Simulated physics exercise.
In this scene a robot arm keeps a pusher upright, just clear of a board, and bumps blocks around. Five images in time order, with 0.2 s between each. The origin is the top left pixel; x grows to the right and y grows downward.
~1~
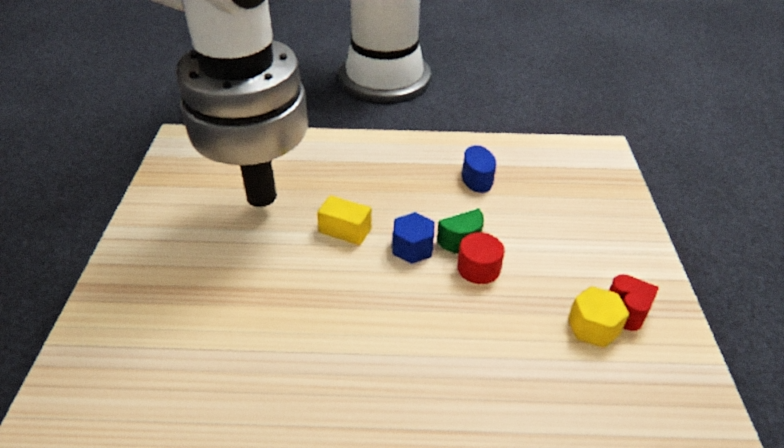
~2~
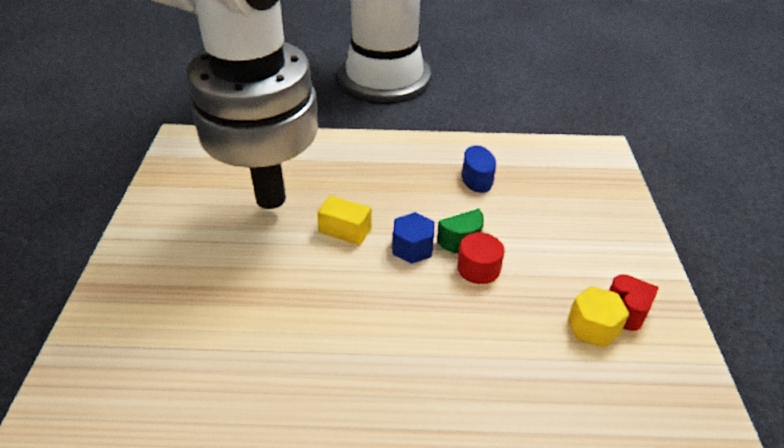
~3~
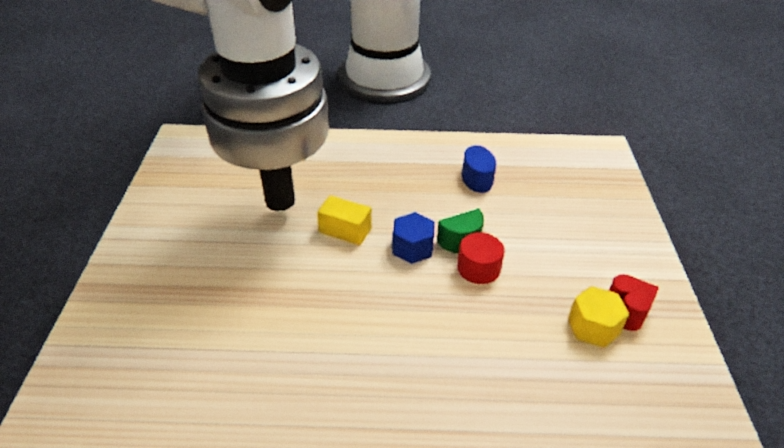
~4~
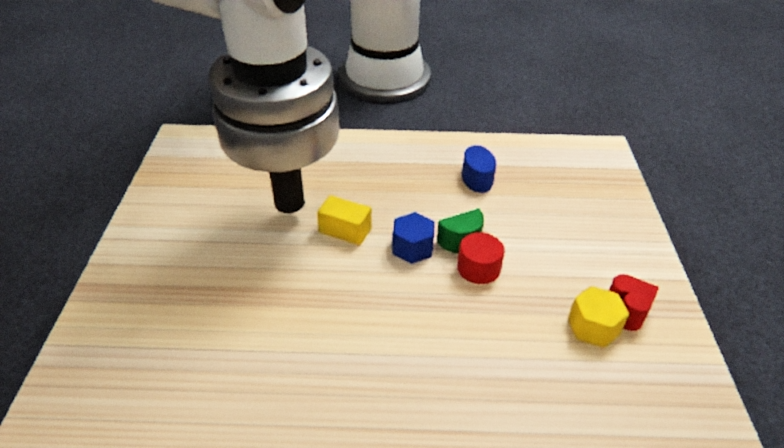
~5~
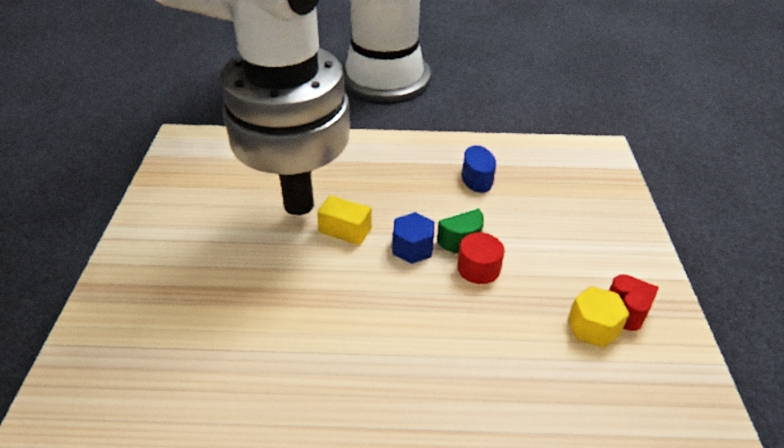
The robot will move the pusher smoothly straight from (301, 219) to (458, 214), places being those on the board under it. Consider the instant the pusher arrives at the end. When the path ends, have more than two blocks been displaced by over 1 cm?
No.
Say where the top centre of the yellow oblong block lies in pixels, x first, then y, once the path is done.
Its top middle is near (388, 223).
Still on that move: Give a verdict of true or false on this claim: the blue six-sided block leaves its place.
That claim is true.
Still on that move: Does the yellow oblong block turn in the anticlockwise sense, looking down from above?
No, that is not what happens.
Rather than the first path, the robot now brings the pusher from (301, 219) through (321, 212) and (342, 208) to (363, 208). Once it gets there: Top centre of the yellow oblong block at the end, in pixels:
It is at (365, 213).
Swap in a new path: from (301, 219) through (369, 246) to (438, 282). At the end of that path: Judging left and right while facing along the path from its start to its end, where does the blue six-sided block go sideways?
It slides leftward.
What follows on the original path. One third of the way, pusher (354, 204); yellow oblong block (379, 217), turned 35° clockwise; blue six-sided block (424, 231).
Two thirds of the way, pusher (408, 203); yellow oblong block (388, 223), turned 60° clockwise; blue six-sided block (427, 233); green half-round block (468, 220).
At the end, pusher (459, 201); yellow oblong block (388, 223), turned 60° clockwise; blue six-sided block (427, 233); green half-round block (468, 220); blue oval block still.
